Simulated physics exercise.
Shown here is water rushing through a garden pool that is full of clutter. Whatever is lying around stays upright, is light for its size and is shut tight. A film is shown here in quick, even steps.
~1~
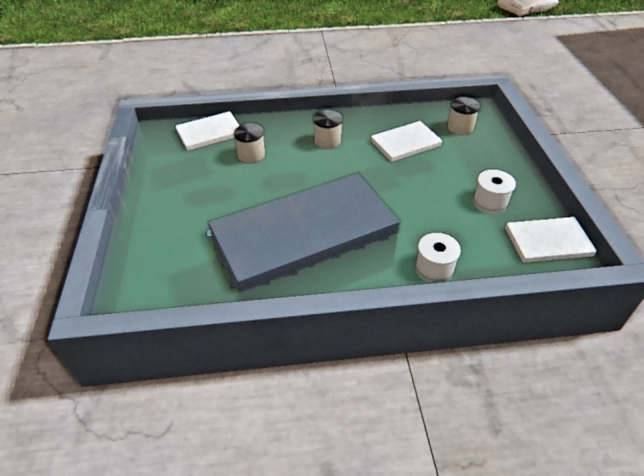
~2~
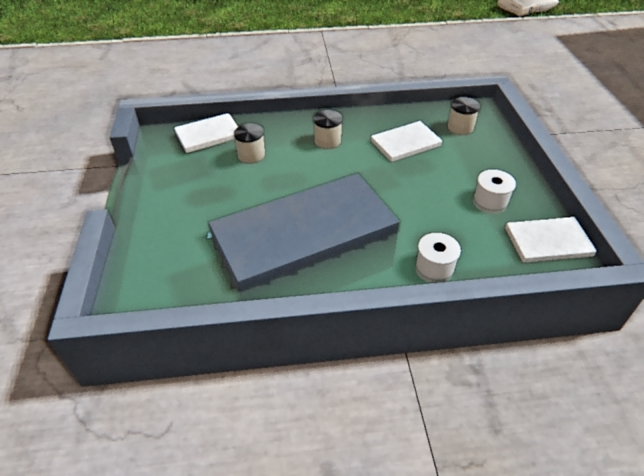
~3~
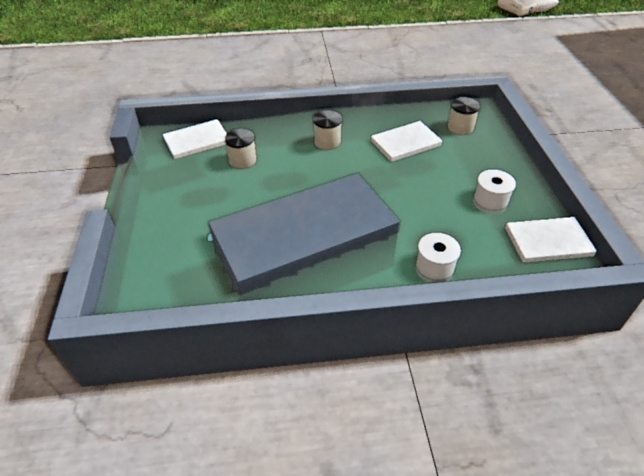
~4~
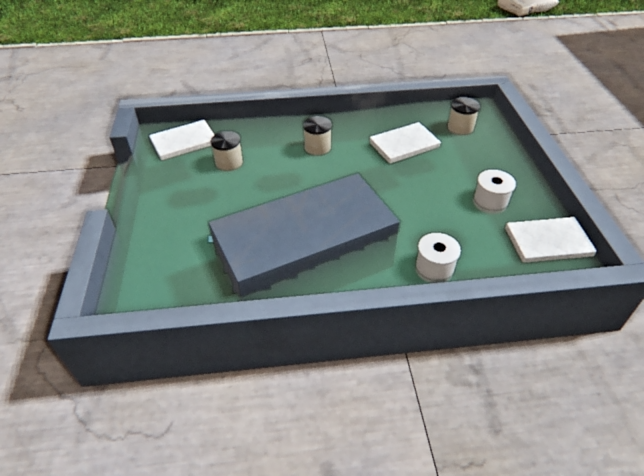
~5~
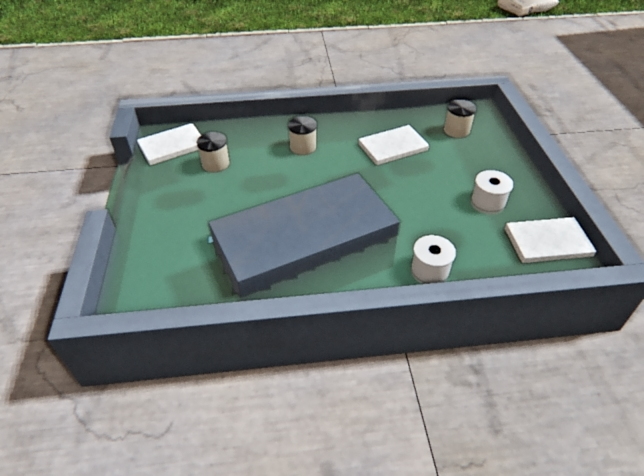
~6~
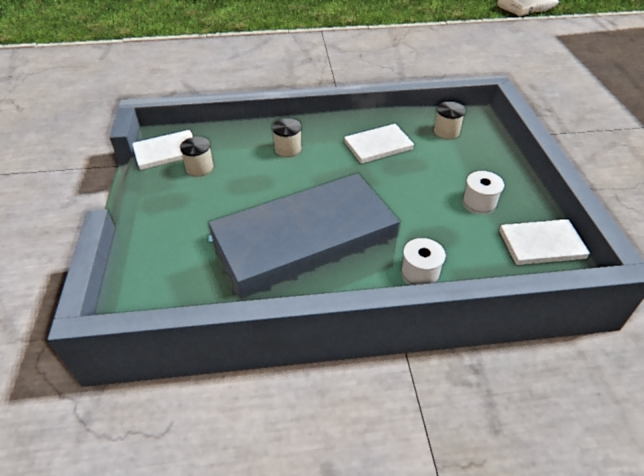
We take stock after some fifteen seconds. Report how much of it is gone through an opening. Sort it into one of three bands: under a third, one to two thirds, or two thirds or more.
It falls in the middle band, one to two thirds.
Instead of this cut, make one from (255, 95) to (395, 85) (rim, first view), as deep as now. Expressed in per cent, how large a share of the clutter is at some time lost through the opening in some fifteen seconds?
By my count, 80 percent.
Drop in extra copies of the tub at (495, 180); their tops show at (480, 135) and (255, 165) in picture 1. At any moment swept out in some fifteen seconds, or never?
Following the list, the first is never leaving and the second is escaping.
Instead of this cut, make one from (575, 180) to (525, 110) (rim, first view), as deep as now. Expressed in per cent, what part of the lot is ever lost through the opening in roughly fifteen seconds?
80 per cent.
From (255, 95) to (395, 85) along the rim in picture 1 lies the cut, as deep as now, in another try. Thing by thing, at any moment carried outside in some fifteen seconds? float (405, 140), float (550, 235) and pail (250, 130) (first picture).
Turn by turn - departs, stays put, departs.
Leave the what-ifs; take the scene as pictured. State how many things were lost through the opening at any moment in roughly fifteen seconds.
4 in total.
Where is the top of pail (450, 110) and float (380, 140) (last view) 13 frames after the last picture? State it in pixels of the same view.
Near (404, 115) and (259, 156).
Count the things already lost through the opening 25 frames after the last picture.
The number comes to 3.
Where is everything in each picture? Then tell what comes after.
A pail at (248, 132) floats; a float at (209, 128) floats; 0 of 8 have shifted, in the first picture.
A pail at (248, 132) floats; a float at (208, 130) floats; 0 of 8 have shifted, in the second picture.
A pail at (239, 138) floats, close to its start; a float at (196, 137) floats, close to its start; 2 of 8 have shifted, in the third picture.
A pail at (225, 140) floats, close to its start; a float at (183, 137) floats, close to its start; 3 of 8 have shifted, in the fourth picture.
A pail at (211, 141) floats, close to its start; a float at (171, 141) floats, close to its start; 4 of 8 have shifted, in the fifth picture.
A pail at (195, 145), afloat, a stride from its start; a float at (165, 147) floats, a stride from its start; 7 of 8 have shifted, in the sixth picture.
A moment on, 0 of 8 are out; 8 afloat.
Next, 3 of 8 are out; 5 afloat.
Later, 3 of 8 are out; 5 afloat.
In the end, 4 of 8 are out; 4 afloat.
